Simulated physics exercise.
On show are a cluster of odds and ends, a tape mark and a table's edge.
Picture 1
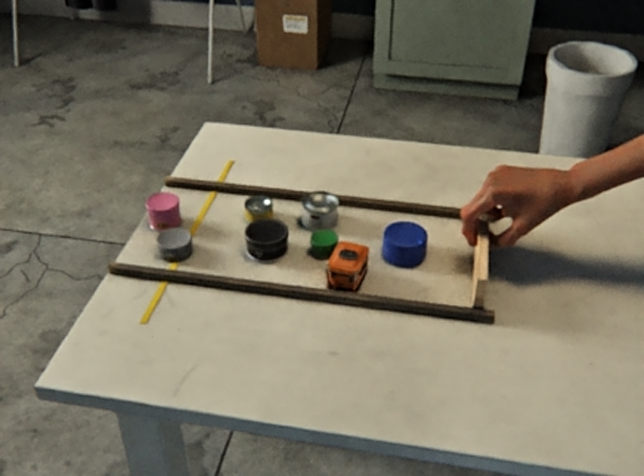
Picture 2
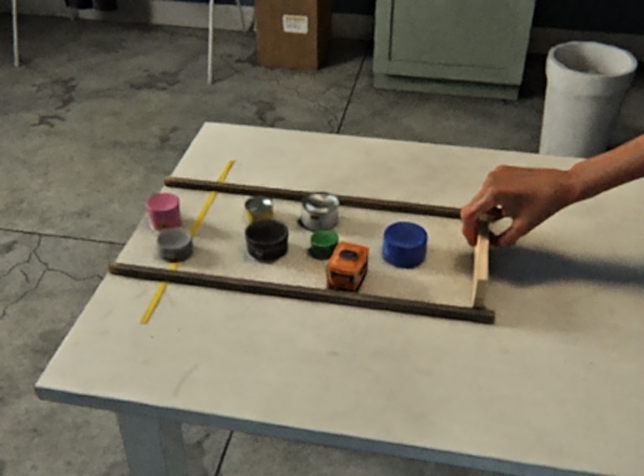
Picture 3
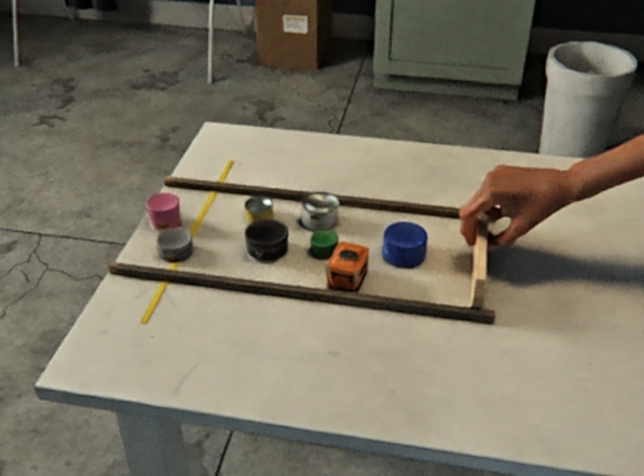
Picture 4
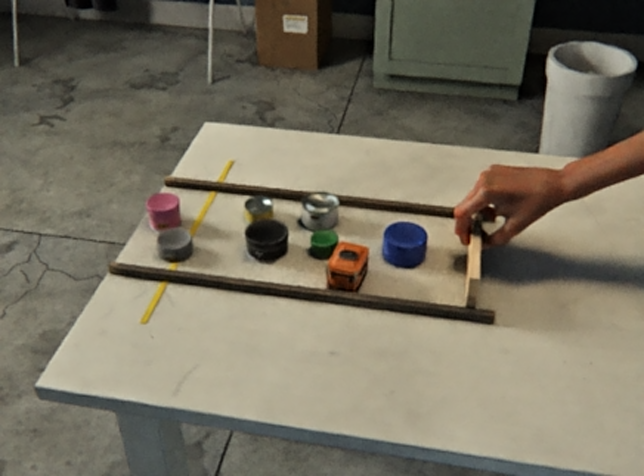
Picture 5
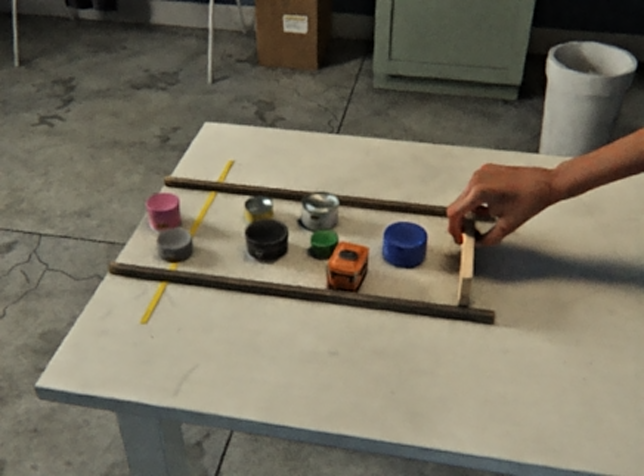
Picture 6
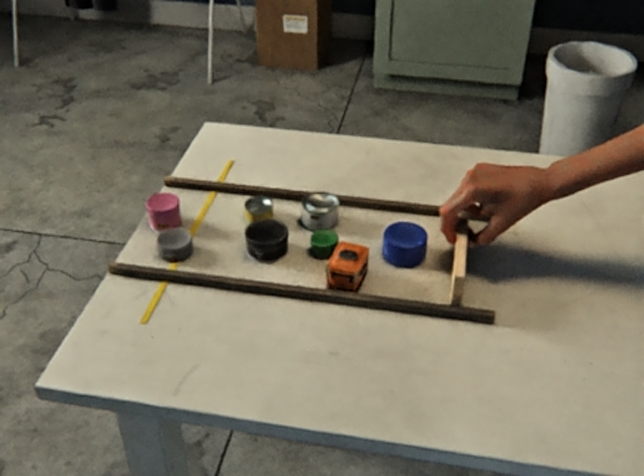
A hand reaches in from the right over a pale table in a room with a concrete floor, seen from above at an angle by a still camera. Between two dark rails sit a blue lid, an orange case, small green, black, silvery and grey tubs, and a pink pot near a yellow tape mark. The hand slides an upright wooden board slightly left, while the objects stay still.
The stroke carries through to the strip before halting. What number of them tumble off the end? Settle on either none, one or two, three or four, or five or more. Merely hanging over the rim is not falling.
The number that falls off comes to one or two.
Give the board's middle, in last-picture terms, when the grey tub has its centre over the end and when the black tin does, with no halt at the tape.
Grey tub: (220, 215); black tin: (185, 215).
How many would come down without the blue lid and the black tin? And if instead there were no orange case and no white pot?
You'd count 0 the first time and 0 the second time.
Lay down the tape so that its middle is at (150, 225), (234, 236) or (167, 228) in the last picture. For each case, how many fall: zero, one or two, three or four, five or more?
So in that order I'd say more than four; none at all; more than four.
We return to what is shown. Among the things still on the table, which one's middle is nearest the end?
Pink pot.
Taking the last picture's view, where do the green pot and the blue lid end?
Answer: First (150, 231), after that (177, 212).
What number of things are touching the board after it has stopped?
It touches 3.
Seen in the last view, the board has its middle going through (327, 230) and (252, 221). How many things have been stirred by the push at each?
Tally: First 5; then 7.
Soon after, none off yet; pink pot at rest near (164, 213); grey tub at rest near (175, 246); yellow pot at rest near (259, 211).
In the end, the number that fall off is one or two; gone, grey tub.
